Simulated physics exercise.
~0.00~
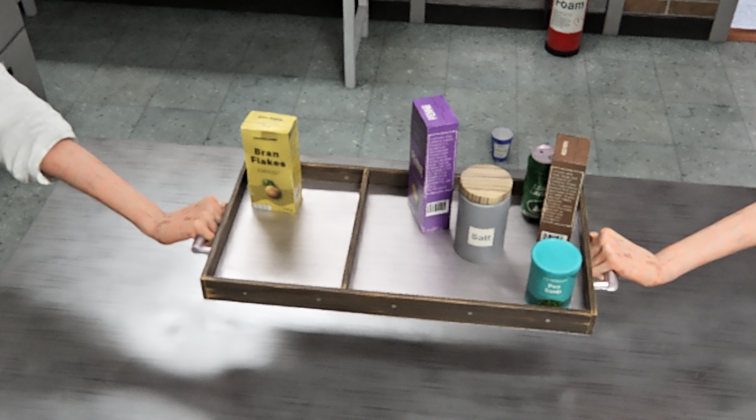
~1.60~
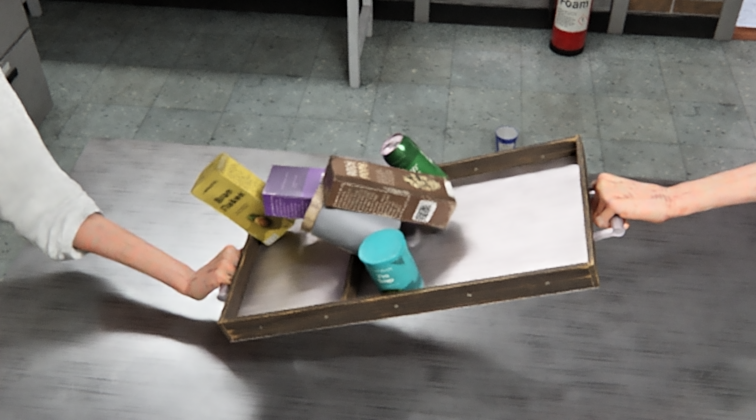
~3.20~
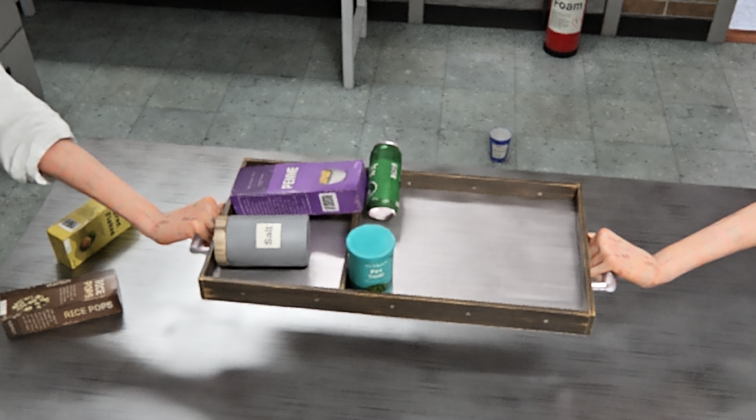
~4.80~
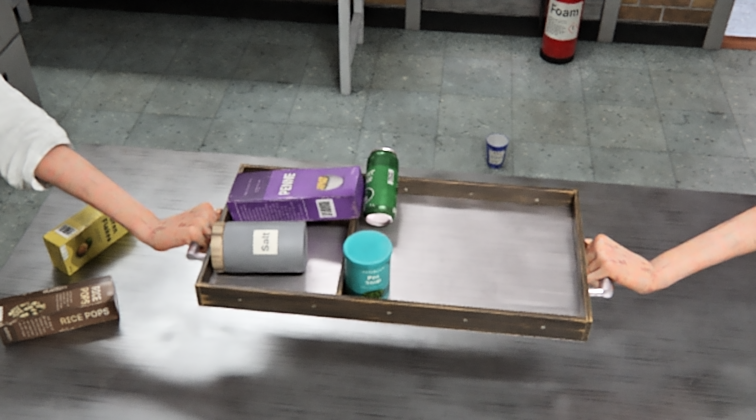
Above a grey table, two hands tip a tray left, toppling groceries and spilling two cartons.
